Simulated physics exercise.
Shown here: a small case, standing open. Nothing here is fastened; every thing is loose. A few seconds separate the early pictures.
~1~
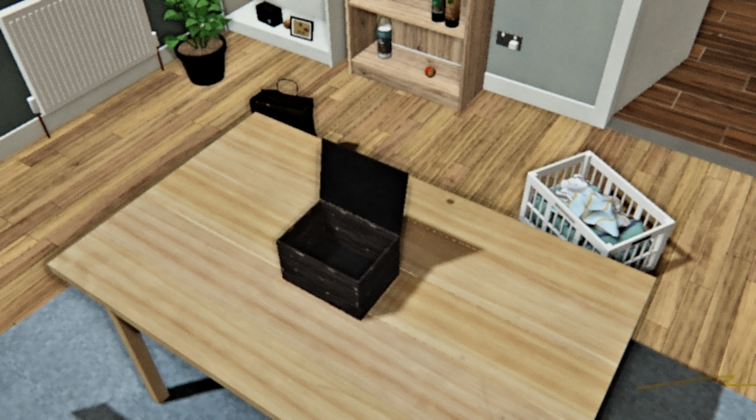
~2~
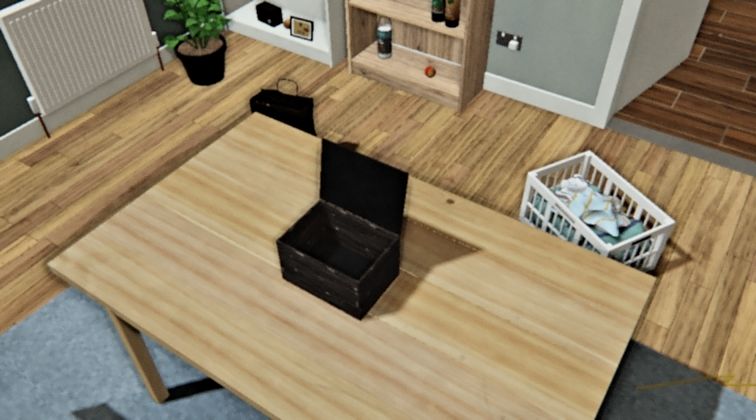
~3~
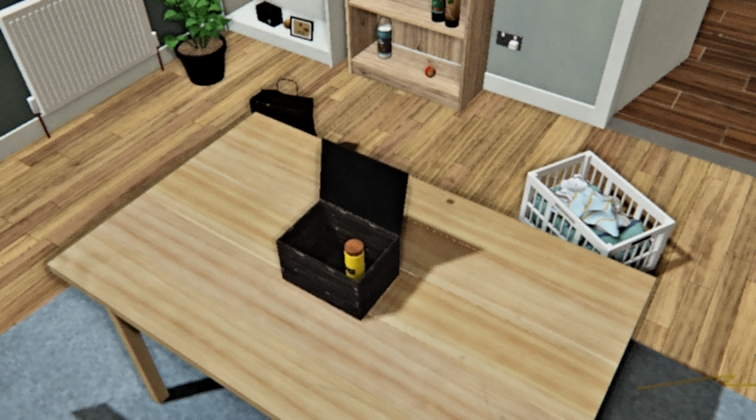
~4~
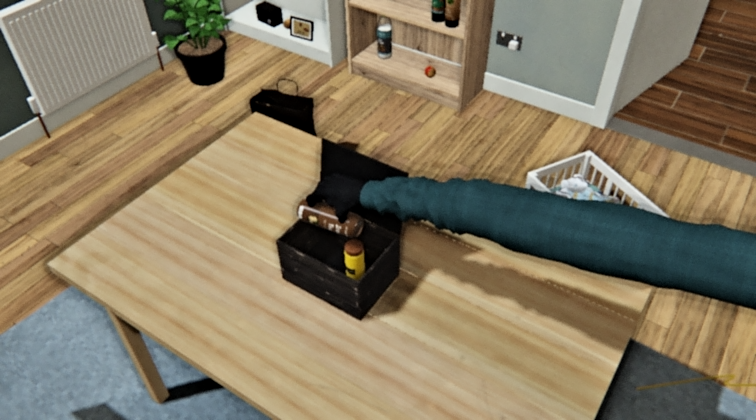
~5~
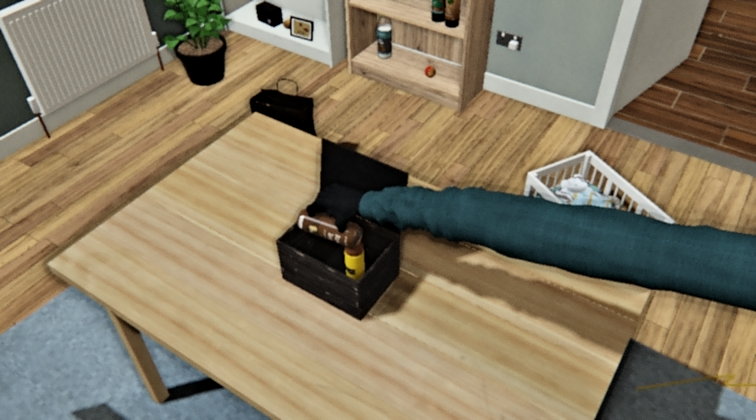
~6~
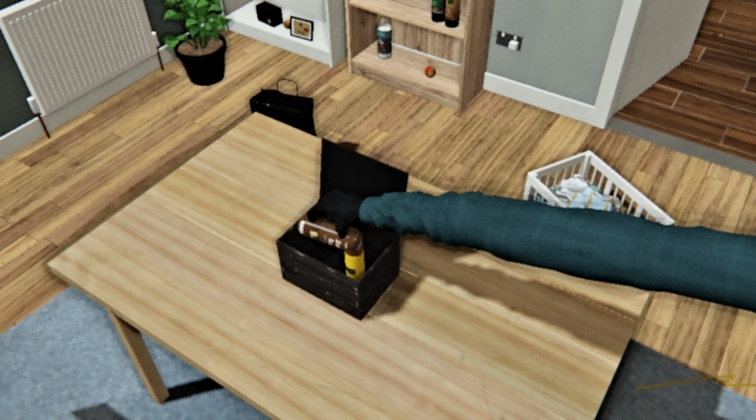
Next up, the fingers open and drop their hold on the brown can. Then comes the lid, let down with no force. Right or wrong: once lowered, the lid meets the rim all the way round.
Wrong.
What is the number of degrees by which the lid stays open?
About 16° above the rim.
Then, 1.10 s past the last view, lid starting down; brown can displaced about its own width near (315, 245).
Then, 1.80 s past the last view, lid 30° above the rim; brown can displaced about its own width near (315, 245).
Finally, lid 16° above the rim; moved from the start, brown can; yellow shaker still in place. Final places as the last picture's camera would see them, brown can near (315, 245).
